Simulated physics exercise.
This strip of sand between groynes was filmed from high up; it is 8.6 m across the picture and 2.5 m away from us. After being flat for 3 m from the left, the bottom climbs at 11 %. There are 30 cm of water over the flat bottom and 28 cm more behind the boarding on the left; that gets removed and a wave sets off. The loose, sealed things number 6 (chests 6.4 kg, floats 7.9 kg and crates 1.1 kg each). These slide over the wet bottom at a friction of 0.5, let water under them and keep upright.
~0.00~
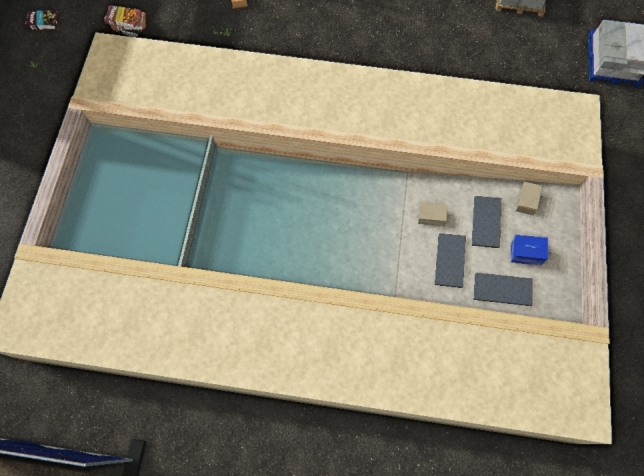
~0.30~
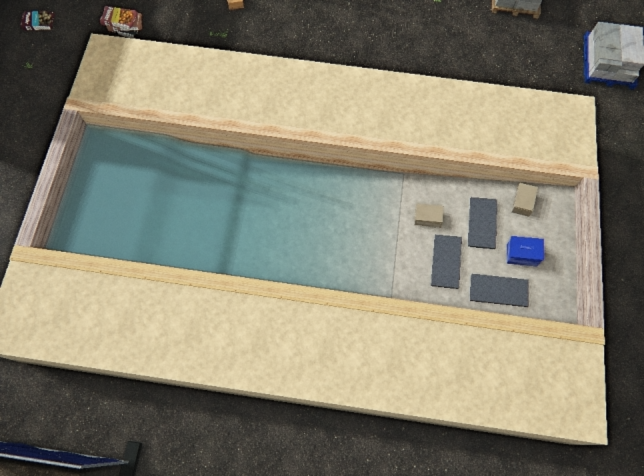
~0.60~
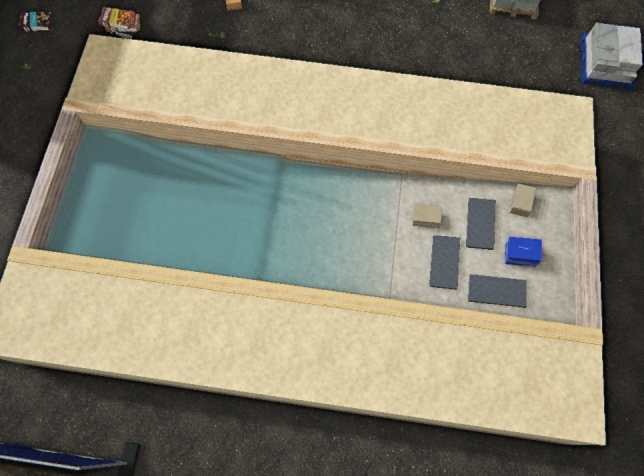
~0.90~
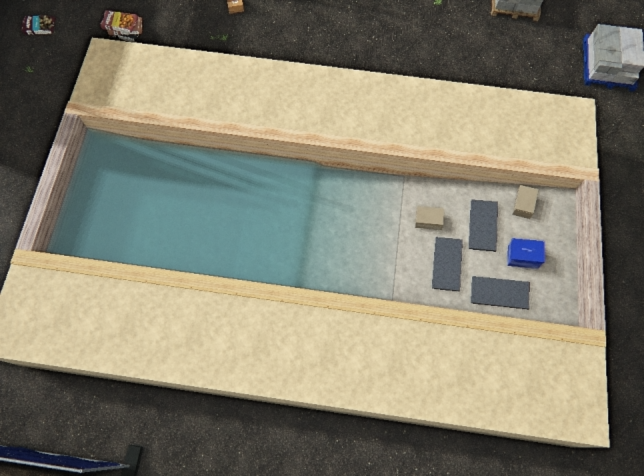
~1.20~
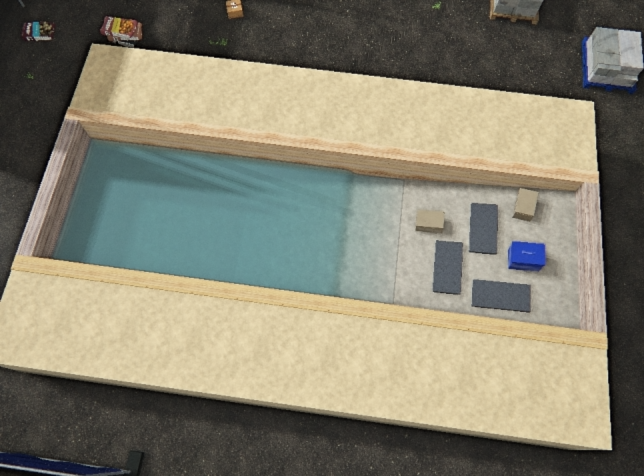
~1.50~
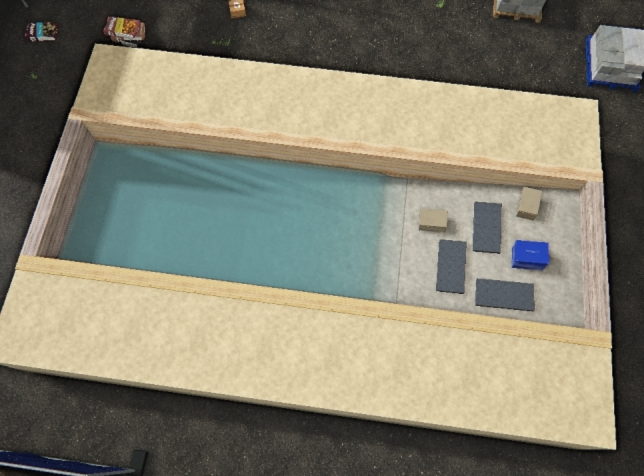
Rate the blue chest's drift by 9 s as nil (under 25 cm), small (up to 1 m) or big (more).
Big.
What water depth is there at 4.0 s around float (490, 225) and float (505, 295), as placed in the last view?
Close to 9 and 9 centimetres.
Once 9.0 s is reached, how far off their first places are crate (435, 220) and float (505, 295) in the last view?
Respectively 300 and 400 cm.
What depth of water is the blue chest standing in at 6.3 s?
Close to 6 centimetres.
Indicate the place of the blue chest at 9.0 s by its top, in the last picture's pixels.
The top should be near pixel (305, 231).
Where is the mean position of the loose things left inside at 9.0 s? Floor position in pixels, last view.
(292, 235).
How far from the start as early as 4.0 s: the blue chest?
Around 10 cm from the start by that time.
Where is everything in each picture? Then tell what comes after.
In the first picture, the blue chest at (534, 247), on the bottom; 14.0 m2 under water; 0 of 6 have shifted.
In the second picture, the blue chest at (530, 248), on the bottom; 14.0 m2 under water; 0 of 6 have shifted.
In the third picture, the blue chest at (528, 249), on the bottom; water covers 14.0 m2; 0 of 6 have shifted.
In the fourth picture, the blue chest at (531, 250) rests on the ground; water covers 14.0 m2; 0 of 6 have shifted.
In the fifth picture, the blue chest at (531, 253) rests on the ground; 14.0 m2 under water; 0 of 6 have shifted.
In the sixth picture, the blue chest at (535, 252) rests on the ground; 14.0 m2 under water; 0 of 6 have shifted.
After 2.1 s the blue chest is near (535, 252), 0.0 m from its start, aground; 0 afloat.
After 4.0 s the blue chest is near (543, 252), 0.1 m from its start, aground; 5 afloat.
After 6.3 s the blue chest is near (452, 249), 1.3 m from its start, afloat; 6 afloat.
After 9.0 s the blue chest is near (305, 231), 3.7 m from its start, afloat; 6 afloat.
